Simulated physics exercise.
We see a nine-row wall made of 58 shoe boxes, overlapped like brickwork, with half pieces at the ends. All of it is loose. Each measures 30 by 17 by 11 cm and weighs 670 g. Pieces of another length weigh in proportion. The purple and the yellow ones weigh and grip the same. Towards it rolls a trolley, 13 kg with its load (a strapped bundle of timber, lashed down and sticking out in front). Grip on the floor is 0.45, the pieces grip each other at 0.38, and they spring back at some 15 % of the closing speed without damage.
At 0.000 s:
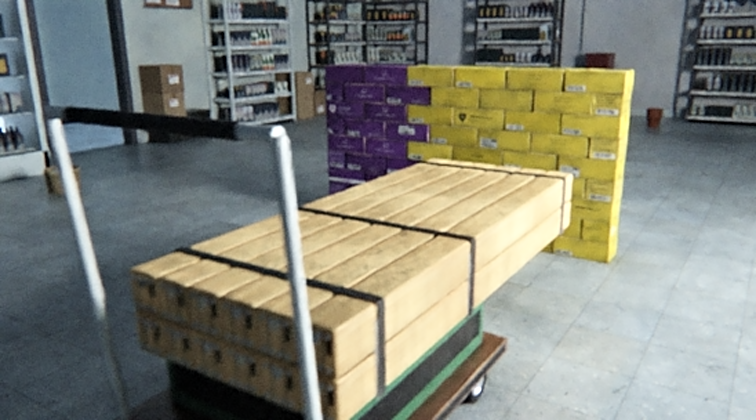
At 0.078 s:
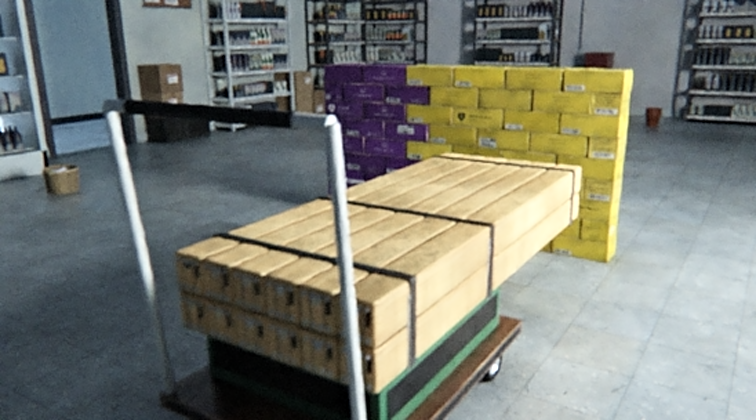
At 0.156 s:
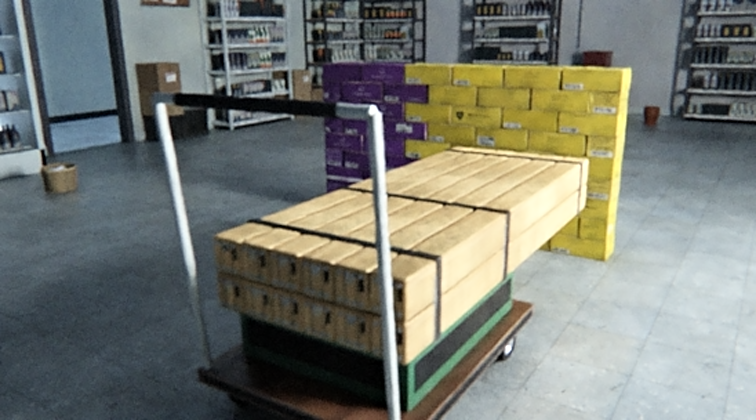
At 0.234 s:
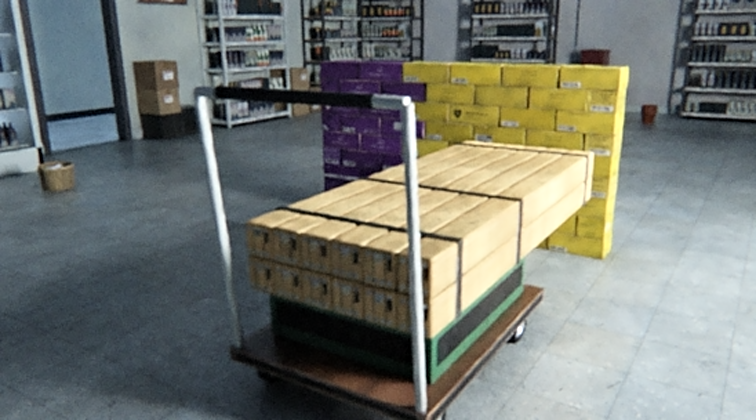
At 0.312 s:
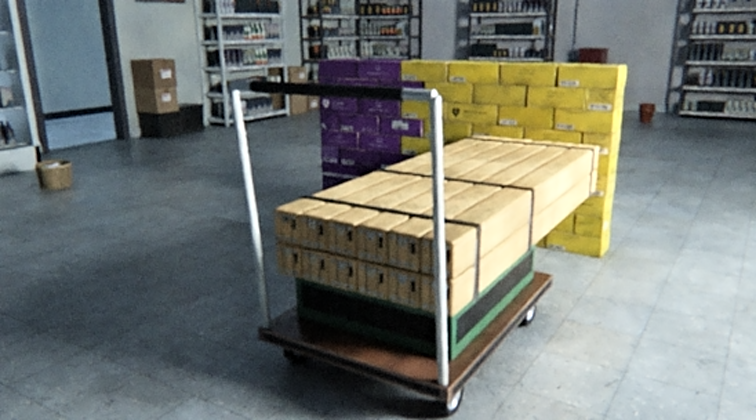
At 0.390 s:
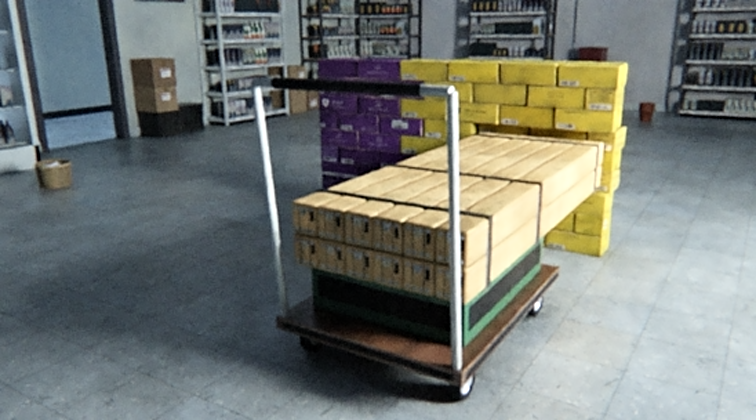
A trolley stacked with long, strapped tan boxes rolled away across a shop floor toward a purple and yellow box wall, until its overhanging front pushed into the yellow side and some boxes shifted slightly.
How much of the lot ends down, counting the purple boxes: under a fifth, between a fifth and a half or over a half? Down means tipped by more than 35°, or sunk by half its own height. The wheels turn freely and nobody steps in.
The part is less than a fifth.
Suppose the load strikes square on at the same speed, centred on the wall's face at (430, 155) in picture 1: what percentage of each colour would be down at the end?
Then purple 70, yellow 60 per cent.
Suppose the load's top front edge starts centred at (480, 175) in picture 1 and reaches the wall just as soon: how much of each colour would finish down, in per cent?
In that case purple 0, yellow 50 per cent.
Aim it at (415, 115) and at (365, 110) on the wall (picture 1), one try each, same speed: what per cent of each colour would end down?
Purple 40 then 40, yellow 20 then 10 per cent.
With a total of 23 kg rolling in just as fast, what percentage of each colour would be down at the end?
Then purple 0, yellow 50 per cent.
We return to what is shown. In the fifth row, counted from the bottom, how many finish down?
3 of them.
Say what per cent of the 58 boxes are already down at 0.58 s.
By then 5 per cent.
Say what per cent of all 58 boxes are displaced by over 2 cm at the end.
45 per cent.
By 0.58 s, load 25 cm past the wall's line, still rolling; none of the 22 purple boxes down (3 of 58 in all colours); top purple box unmoved; top yellow box tilted 8°.
By 1.00 s, load 47 cm past the wall's line, still rolling; none of the 22 purple boxes down (19 of 58 in all colours); top purple box unmoved; top yellow box tilted 17°, 8 cm lower.
By 2.92 s, load 76 cm past the wall's line, still rolling; none of the 22 purple boxes down (23 of 58 in all colours); top purple box unmoved; top yellow box 11 cm lower.
When it is over (4.4 s), load 74 cm past the wall's line, stopped; none of the 22 purple boxes down (24 of 58 in all colours); top purple box unmoved; top yellow box 11 cm lower. That is 0 per cent. In pixels of the last frame, middles, top purple box near (385, 69), top yellow box near (623, 92).
